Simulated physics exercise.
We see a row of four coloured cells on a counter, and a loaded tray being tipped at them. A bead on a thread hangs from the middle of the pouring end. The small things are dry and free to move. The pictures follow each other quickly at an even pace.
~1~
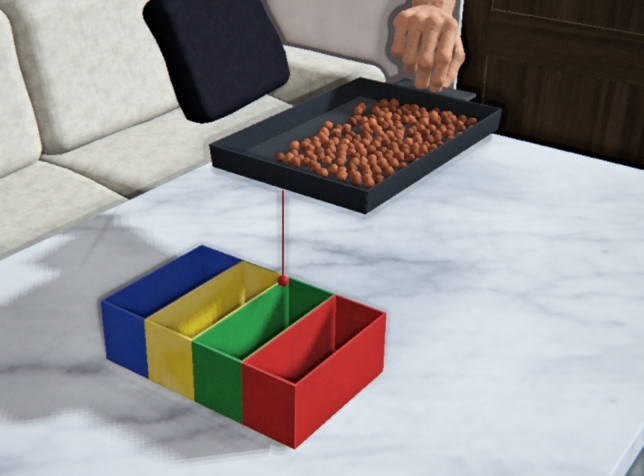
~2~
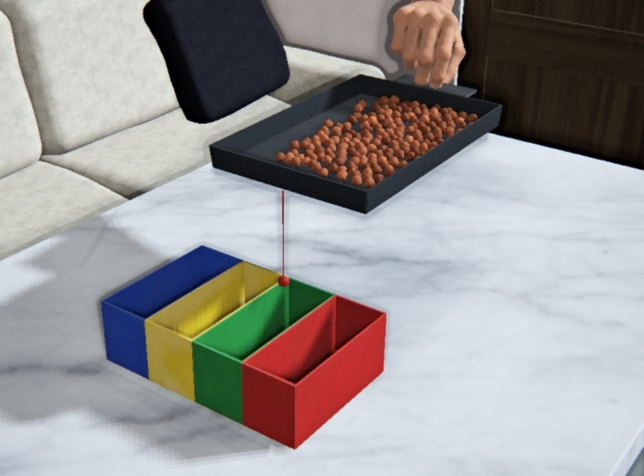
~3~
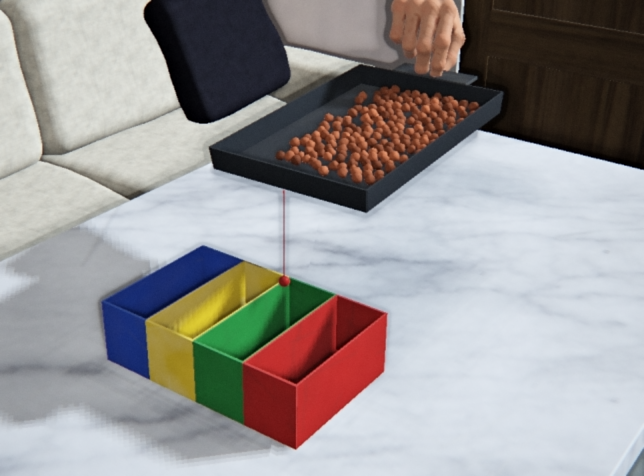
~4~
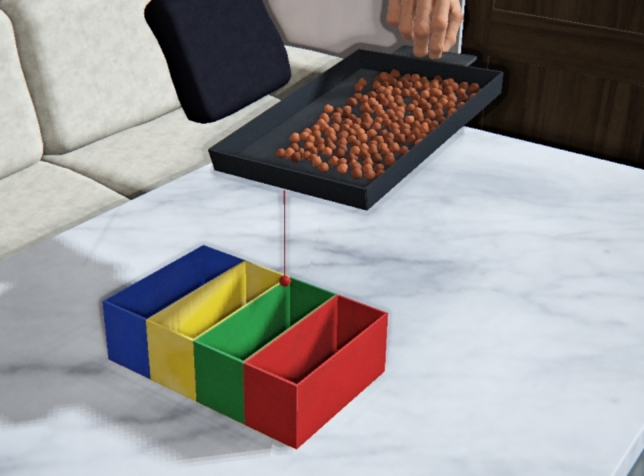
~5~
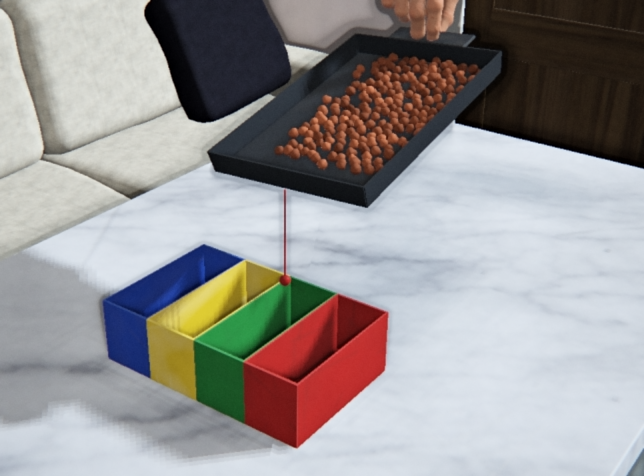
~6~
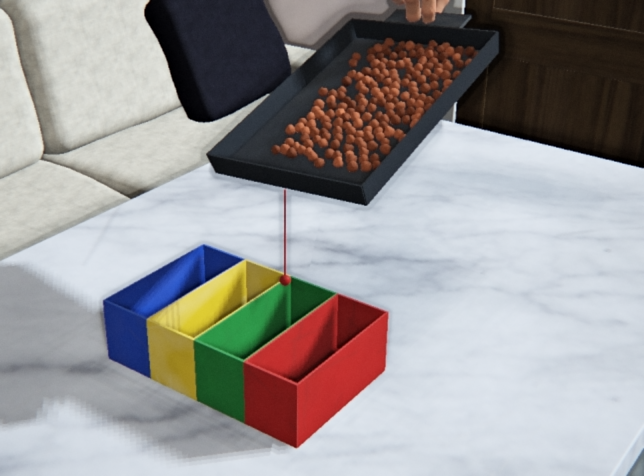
The clip shows a hand holding a dark tray of brown pellets above blue, yellow, green and red compartments on a marble surface; the hand raises the tray's far end, steadily steepening its slant while the pellets stay bunched together.
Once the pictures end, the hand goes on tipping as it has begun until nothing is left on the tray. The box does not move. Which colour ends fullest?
The yellow one ends fullest.
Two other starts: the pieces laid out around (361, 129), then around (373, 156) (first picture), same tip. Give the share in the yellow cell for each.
Roughly 50 per cent, and 50 per cent.
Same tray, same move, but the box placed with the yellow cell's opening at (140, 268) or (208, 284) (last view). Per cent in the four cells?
Roughly 80 per cent, and 90 per cent.
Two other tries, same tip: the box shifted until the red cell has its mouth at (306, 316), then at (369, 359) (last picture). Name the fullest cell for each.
The first try: That yellow cell. The second: The blue cell.
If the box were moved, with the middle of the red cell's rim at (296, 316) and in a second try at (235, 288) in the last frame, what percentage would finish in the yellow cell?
Near 40 % and 0 %.
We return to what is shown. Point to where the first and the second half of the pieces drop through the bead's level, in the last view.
The first part at (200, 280); the rest at (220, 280).
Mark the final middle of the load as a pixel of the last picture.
Near (205, 356).
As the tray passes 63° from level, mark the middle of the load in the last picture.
Near (274, 141).
Just after the last frame, tray tipped steeply; almost all on the tray; just a few in the blue cell; just a few falling or outside the box.
A moment on, tray tipped past a quarter turn; the larger part on the tray; about a tenth in the yellow cell; about a tenth in the blue cell; just a few in the green cell; just a few falling or outside the box.
Further on, tray tipped past a quarter turn; roughly half in the yellow cell; roughly a third in the blue cell; roughly a quarter in the green cell; just a few in the red cell; just a few falling or outside the box.
When it is over, tray tipped past a quarter turn; roughly half in the yellow cell; roughly a third in the blue cell; roughly a quarter in the green cell; just a few in the red cell; just a few outside the box.
